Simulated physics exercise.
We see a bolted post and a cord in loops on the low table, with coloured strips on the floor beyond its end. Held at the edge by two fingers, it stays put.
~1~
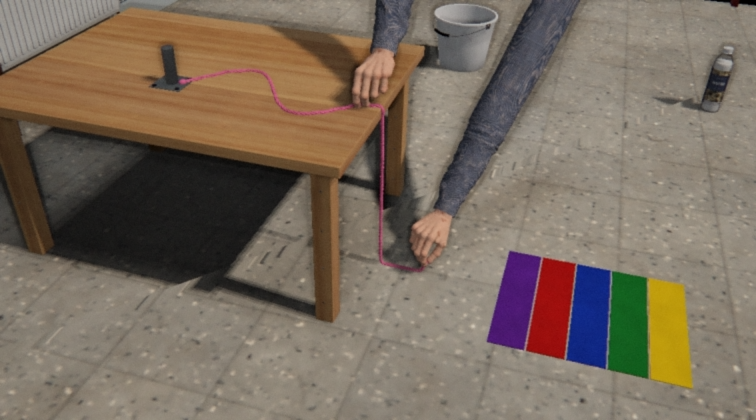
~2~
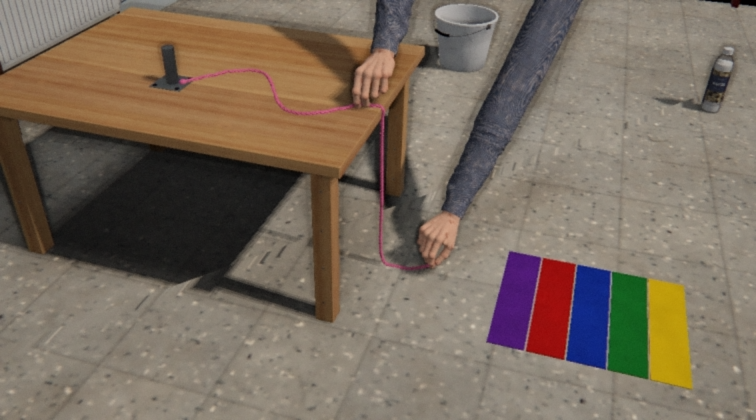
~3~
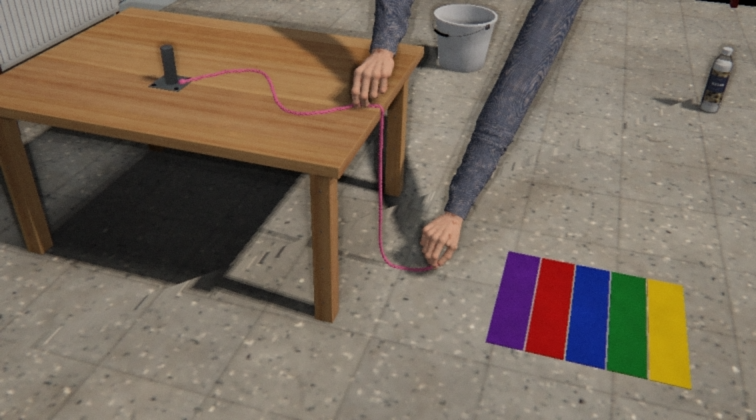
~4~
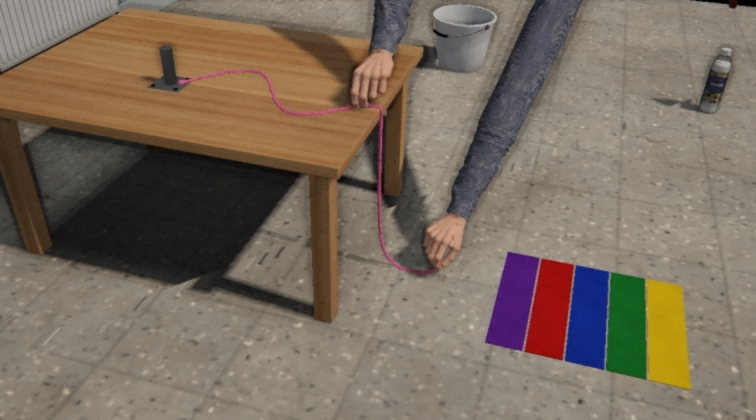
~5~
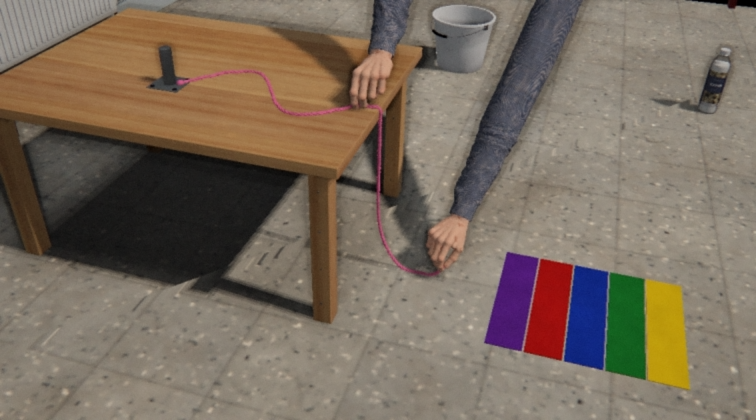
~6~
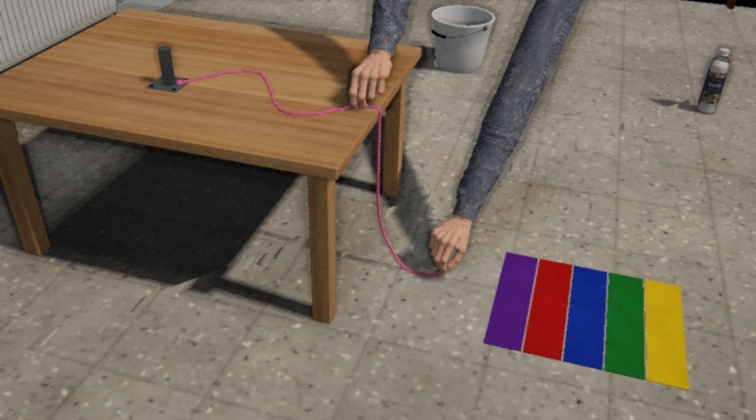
A hand holding the loose end of a pink cord drew it slowly a short way right, toward coloured strips on the floor, while another hand kept the cord pressed at the table's edge.
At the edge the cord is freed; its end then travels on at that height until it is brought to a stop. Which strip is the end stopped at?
Stopped at green.
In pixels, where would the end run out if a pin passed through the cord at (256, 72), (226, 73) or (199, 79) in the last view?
Approximately (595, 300), (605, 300) and (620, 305) respectively.
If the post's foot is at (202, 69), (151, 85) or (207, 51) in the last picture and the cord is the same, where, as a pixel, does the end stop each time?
In order, the pixels are (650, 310), (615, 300) and (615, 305).
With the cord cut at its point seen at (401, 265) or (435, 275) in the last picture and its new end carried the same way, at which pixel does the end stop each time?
Pixel positions, in order: (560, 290), (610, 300).
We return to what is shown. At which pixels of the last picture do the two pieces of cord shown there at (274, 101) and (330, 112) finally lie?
Final spots: (332, 103), then (399, 129).
A little later, end near (573, 294); over blue.
Next, end near (610, 302); over green.
When it is tight, end near (633, 307); over green. It gets as far as the green strip.
